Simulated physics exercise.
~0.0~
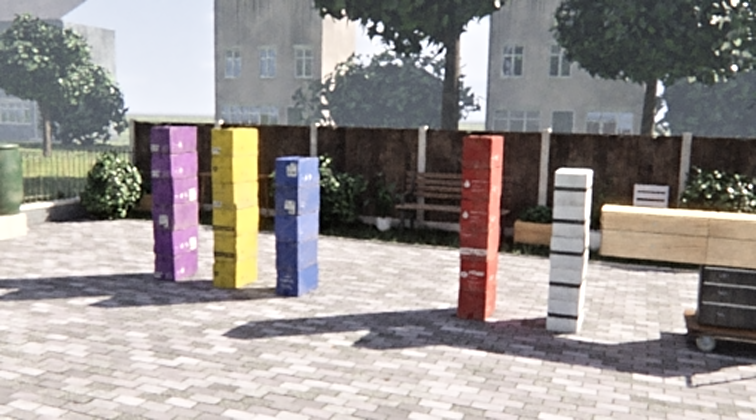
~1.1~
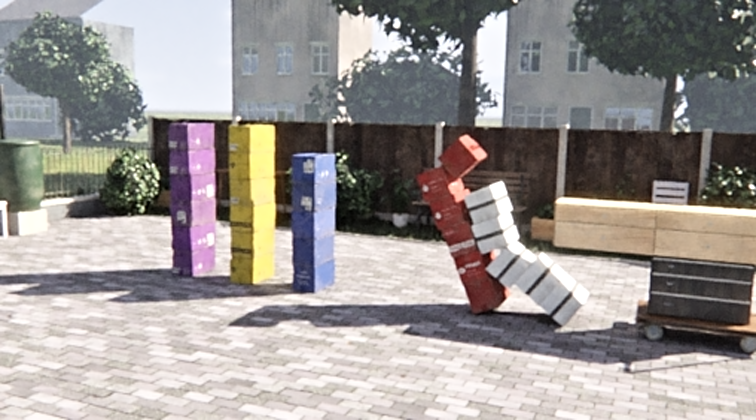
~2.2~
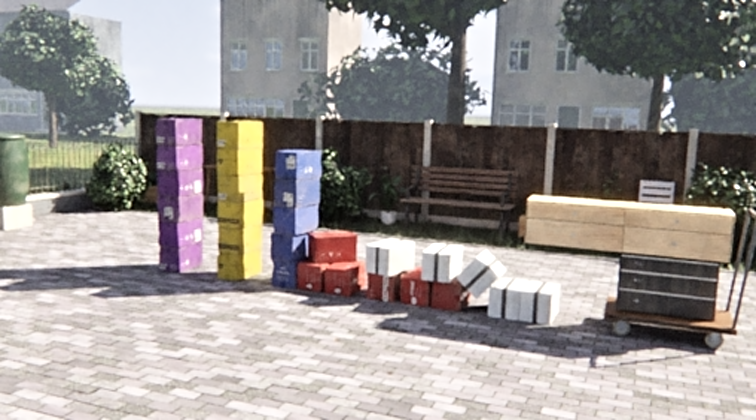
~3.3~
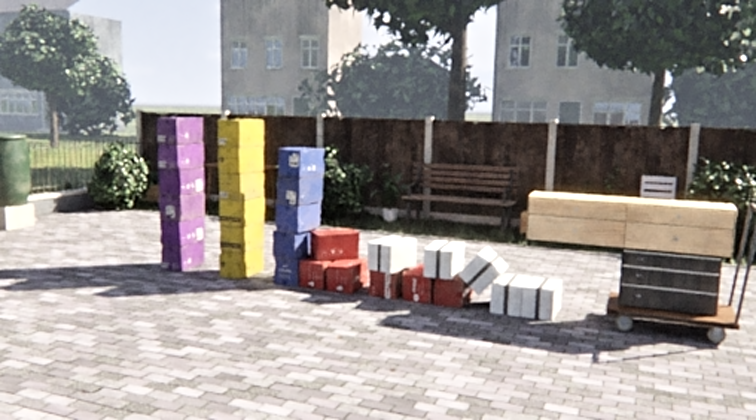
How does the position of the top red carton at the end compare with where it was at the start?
At the start it sits at the top of the tall red stack. By the end it is lower and further left, resting on other fallen red cartons next to the blue stack.
Trolley carrying a long wooden case rolling left into white cartons, toppling white and red stacks beside standing blue, yellow and purple ones.
